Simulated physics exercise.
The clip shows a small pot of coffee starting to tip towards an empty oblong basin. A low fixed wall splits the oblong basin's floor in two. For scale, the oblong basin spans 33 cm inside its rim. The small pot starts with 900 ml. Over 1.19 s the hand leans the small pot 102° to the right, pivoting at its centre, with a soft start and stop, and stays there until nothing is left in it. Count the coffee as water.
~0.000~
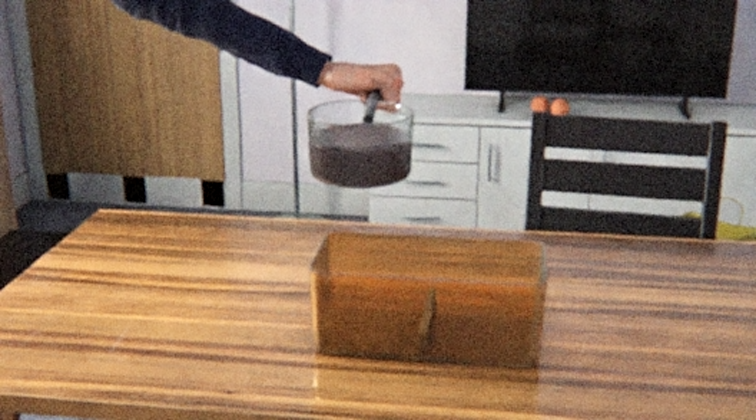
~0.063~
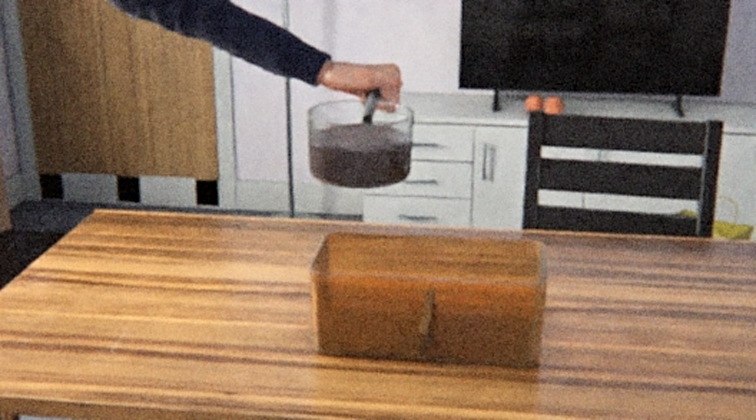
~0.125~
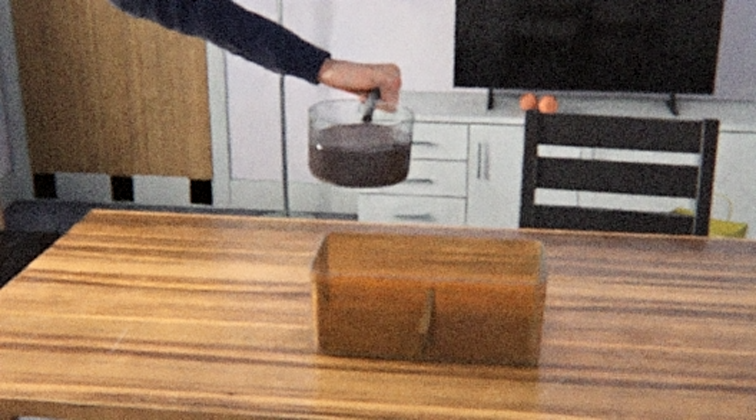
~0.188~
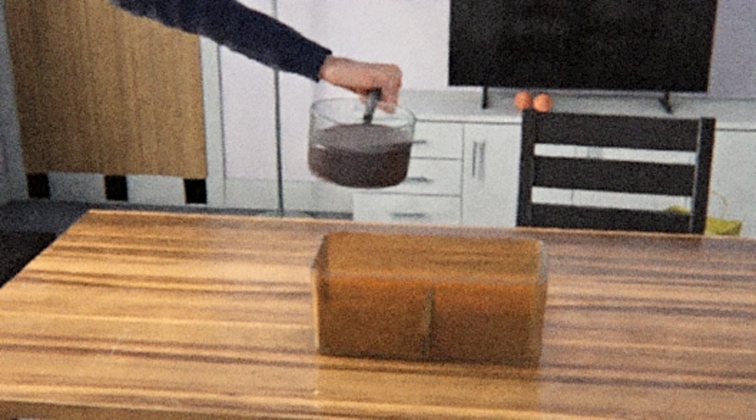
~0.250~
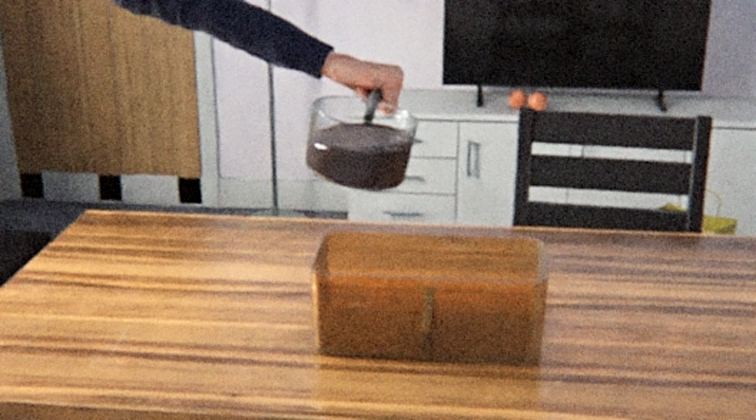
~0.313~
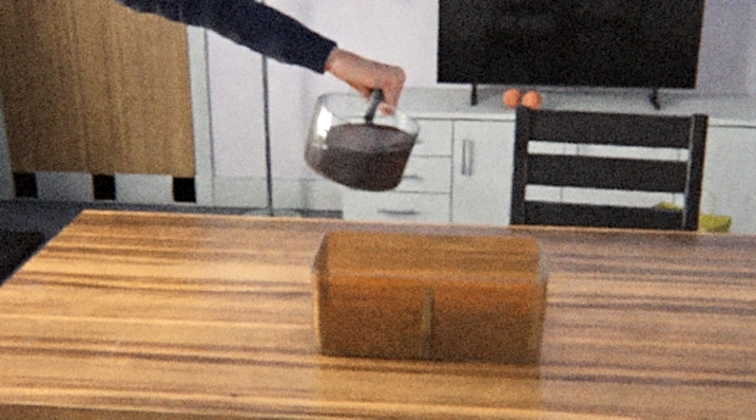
In a living room seen from slightly above the near side of a striped wooden table, a black chair, white cabinet and dark television stand behind. A hand in a dark blue sleeve reaches from the upper left, holding a clear pot of dark liquid above an oblong amber-brown basin on the table. The pot stays nearly level, then leans modestly to the right, while the background shifts slightly left as the camera moves.
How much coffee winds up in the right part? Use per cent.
The far part has some 91 per cent.
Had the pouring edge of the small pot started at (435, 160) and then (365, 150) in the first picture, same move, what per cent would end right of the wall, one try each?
In turn about 95 and 15 per cent.
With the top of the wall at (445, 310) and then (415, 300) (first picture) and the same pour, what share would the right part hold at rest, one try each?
In turn about 65 and 95 per cent.
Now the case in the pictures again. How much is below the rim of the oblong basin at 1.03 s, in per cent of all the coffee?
Near 64 in a hundred.
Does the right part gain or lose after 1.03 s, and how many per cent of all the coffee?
It goes up by about 28.
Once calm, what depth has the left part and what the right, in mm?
Some 2 mm on the left and 32 mm on the right.
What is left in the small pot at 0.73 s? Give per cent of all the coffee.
Near 70 in a hundred.
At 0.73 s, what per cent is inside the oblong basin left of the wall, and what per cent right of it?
Near 0 on the left, 4 on the right.
After 0.73 s the tilt is 68° and 70 per cent is still to pour, 0 is left of the wall and 4 right of it.
After 1.03 s the tilt is 97° and 19 per cent is still to pour, 2 is left of the wall and 62 right of it.
After 1.35 s the tilt is 102° and 2 per cent is still to pour, 7 is left of the wall and 87 right of it.
After 1.69 s the tilt is 102° and 0 per cent is still to pour, 8 is left of the wall and 91 right of it.
In the end 8 per cent lies left of the wall, 91 right of it and 1 outside.
